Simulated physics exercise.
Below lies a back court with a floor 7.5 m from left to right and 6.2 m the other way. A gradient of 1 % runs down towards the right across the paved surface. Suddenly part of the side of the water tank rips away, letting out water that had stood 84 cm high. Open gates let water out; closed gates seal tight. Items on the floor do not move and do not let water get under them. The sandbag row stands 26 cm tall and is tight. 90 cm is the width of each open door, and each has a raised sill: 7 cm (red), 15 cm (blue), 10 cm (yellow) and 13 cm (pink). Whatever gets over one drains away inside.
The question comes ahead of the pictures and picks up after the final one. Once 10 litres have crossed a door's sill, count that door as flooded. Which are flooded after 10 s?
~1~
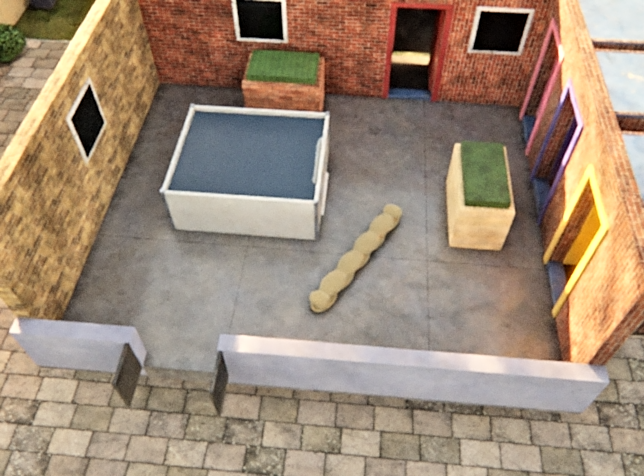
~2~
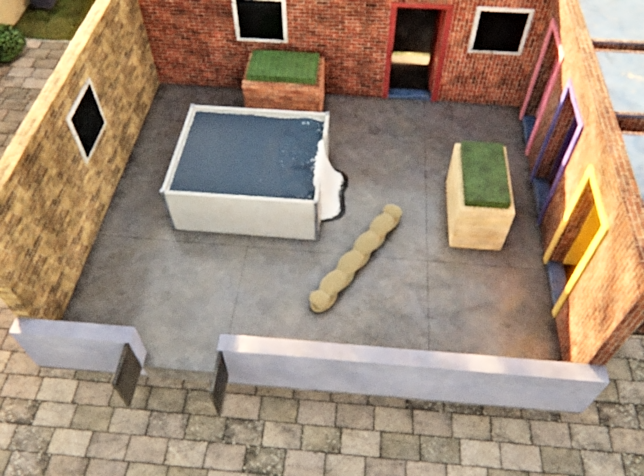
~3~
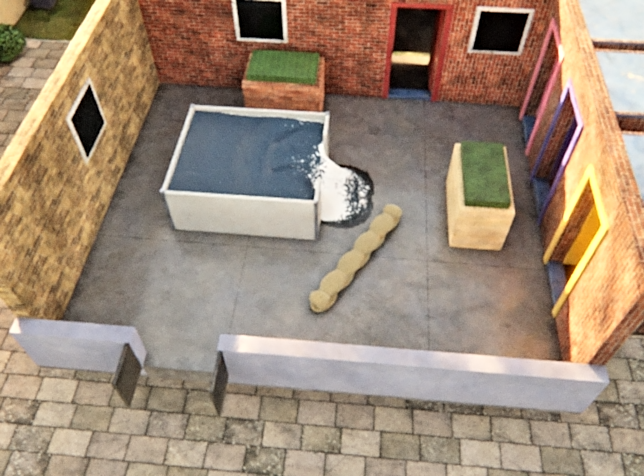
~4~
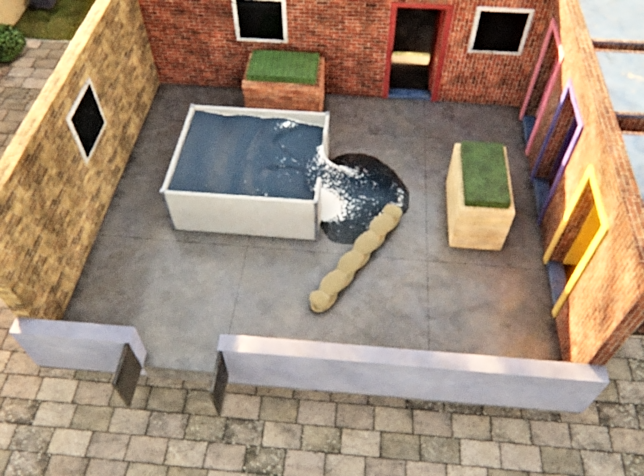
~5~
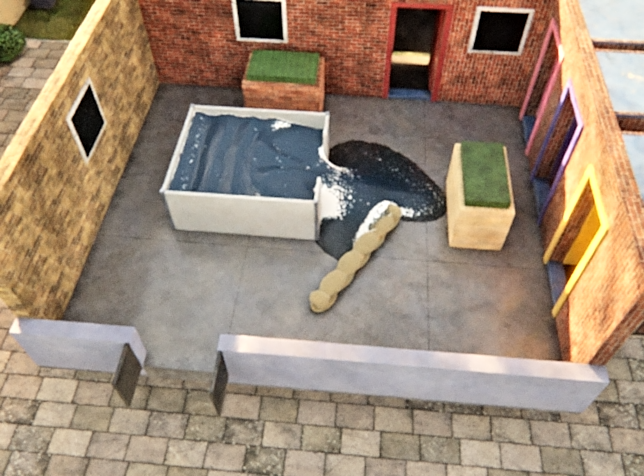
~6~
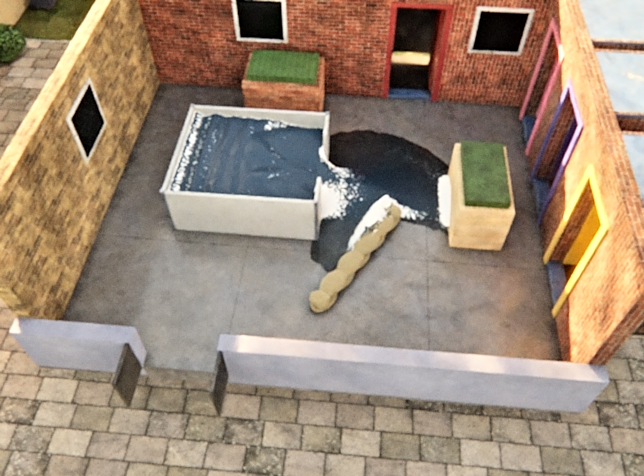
In the end the red door breaches the limit; the blue door never breaches the limit; the yellow door breaches the limit; the pink door breaches the limit.
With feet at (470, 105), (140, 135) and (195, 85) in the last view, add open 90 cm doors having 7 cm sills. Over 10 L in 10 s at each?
The first one exceeds it, the second one doesn't reach it, and the third one doesn't reach it.
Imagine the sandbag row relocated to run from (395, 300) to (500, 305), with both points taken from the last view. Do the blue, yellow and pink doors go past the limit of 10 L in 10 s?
Then the blue door is too much, the yellow door is too much, and the pink door is too much.
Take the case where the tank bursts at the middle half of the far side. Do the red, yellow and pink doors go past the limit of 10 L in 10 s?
Then red exceeds it, yellow does not exceed it, pink exceeds it.
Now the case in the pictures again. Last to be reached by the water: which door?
Answer: The yellow door.
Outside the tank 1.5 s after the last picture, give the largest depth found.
Depth: Approx. 46 cm.
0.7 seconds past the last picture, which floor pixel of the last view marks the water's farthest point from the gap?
Roughly at pixel (516, 131).
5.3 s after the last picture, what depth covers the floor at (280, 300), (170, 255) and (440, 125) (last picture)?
Taking the spots in order: 5 cm, 3 cm, 14 cm.
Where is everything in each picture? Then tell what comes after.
In the first frame, still water, 84 cm deep, in the water tank at (250, 154).
In the second frame, the front is at (333, 218), 0.6 m from the gap at (321, 179); 0.3 m2 of floor is under water; 84 cm left at the back of the water tank.
In the third frame, water pours out at (321, 181) and has run 0.9 m, to (365, 215); typically 14 cm deep outside, 84 cm at the water tank's back.
In the fourth frame, water pours out at (321, 182) and has run 1.5 m, to (402, 210); typically 11 cm deep outside, 84 cm at the water tank's back.
In the fifth frame, water pours out at (321, 182) and has run 2.2 m, to (443, 208); typically 8 cm deep outside, 80 cm at the water tank's back.
In the sixth frame, water pours out at (321, 181) and has run 2.5 m, to a hidden place; typically 7 cm deep outside, 72 cm at the water tank's back.
Then, 0.7 s after the last picture water covers 30 % of the floor and is deepest (54 cm) near (436, 192); red door not reached, blue door not reached, yellow door not reached, pink door 11 cm at the sill, 0 L in.
Then, 1.5 s after the last picture water covers 45 % of the floor and is deepest (46 cm) near (436, 192); red door 6 cm at the sill, 0 L in, blue door 2 cm at the sill, 0 L in, yellow door not reached, pink door 26 cm at the sill, 29 L in.
Then, 2.8 s after the last picture water covers 60 % of the floor and is deepest (34 cm) near (374, 226); red door 10 cm at the sill, 5 L in, blue door 9 cm at the sill, 0 L in, yellow door not reached, pink door 27 cm at the sill, 147 L in.
Then, 5.3 s after the last picture water covers 80 % of the floor and is deepest (24 cm) near (512, 108); red door 11 cm at the sill, 50 L in, blue door 8 cm at the sill, 0 L in, yellow door 15 cm at the sill, 25 L in, pink door 23 cm at the sill, 288 L in.
Then, 9.3 s after the last picture water covers 95 % of the floor and is deepest (16 cm) near (557, 387); red door 8 cm at the sill, 77 L in, blue door 7 cm at the sill, 0 L in, yellow door 9 cm at the sill, 44 L in, pink door 15 cm at the sill, 343 L in.
